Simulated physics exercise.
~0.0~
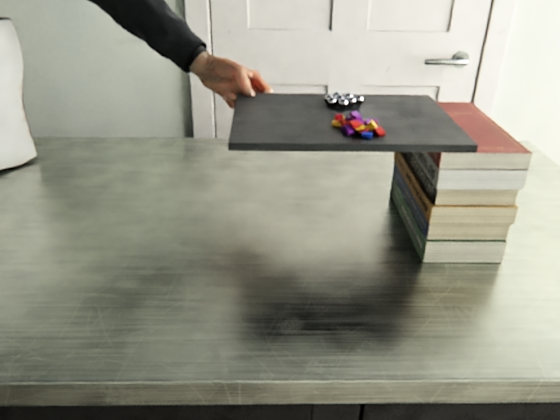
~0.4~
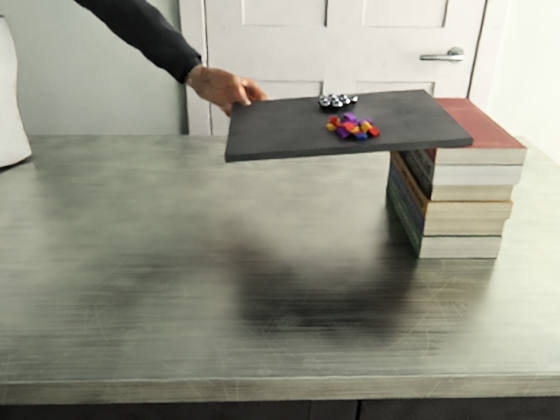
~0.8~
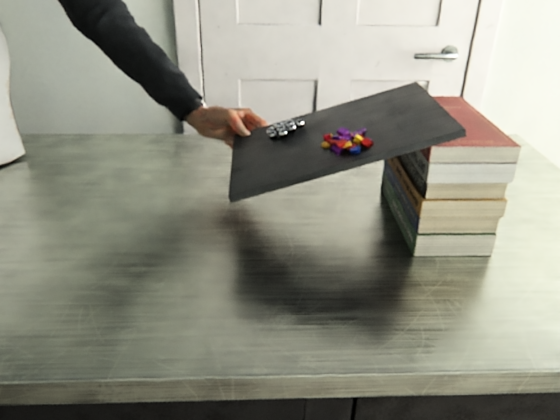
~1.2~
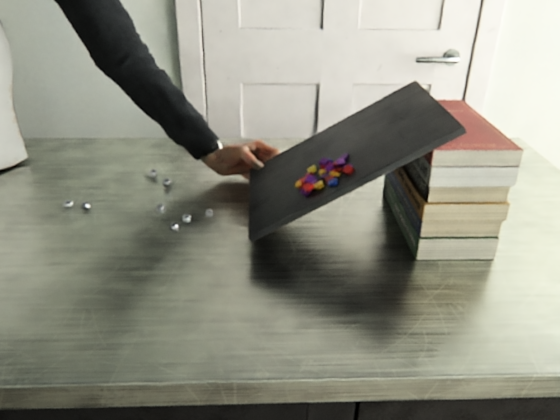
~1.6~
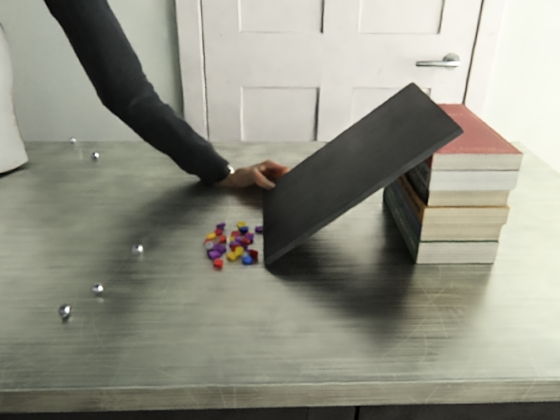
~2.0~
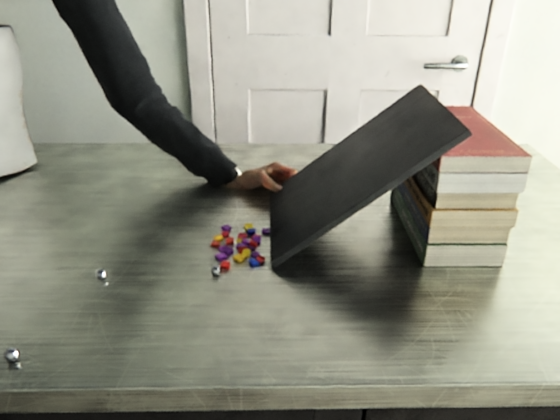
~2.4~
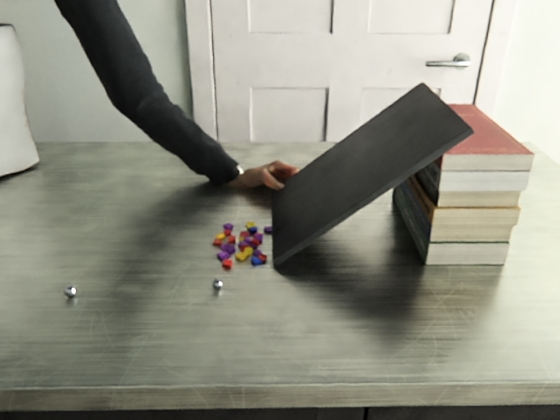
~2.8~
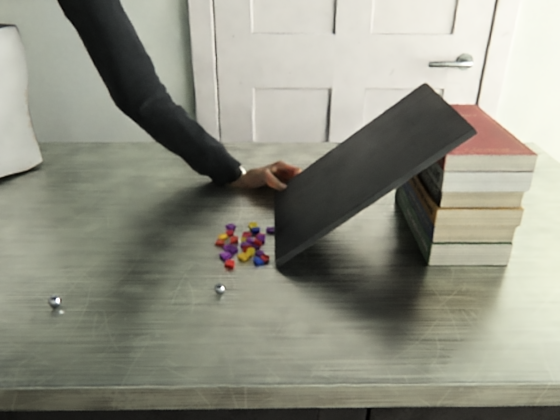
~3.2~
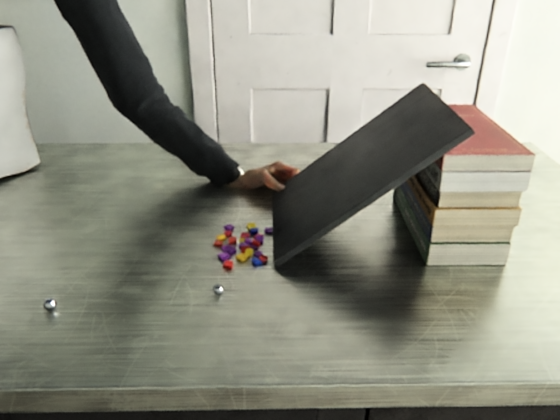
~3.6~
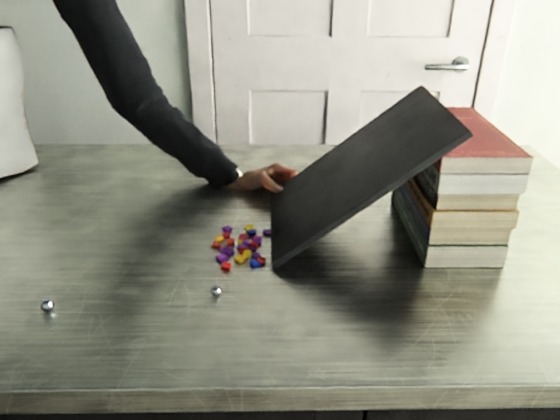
Shiny silver balls rolled off a dark board and scattered across the counter as a hand lowered its left end from beside some books; the colorful pieces slid down later and stayed heaped at its foot, with two silver balls left nearby.
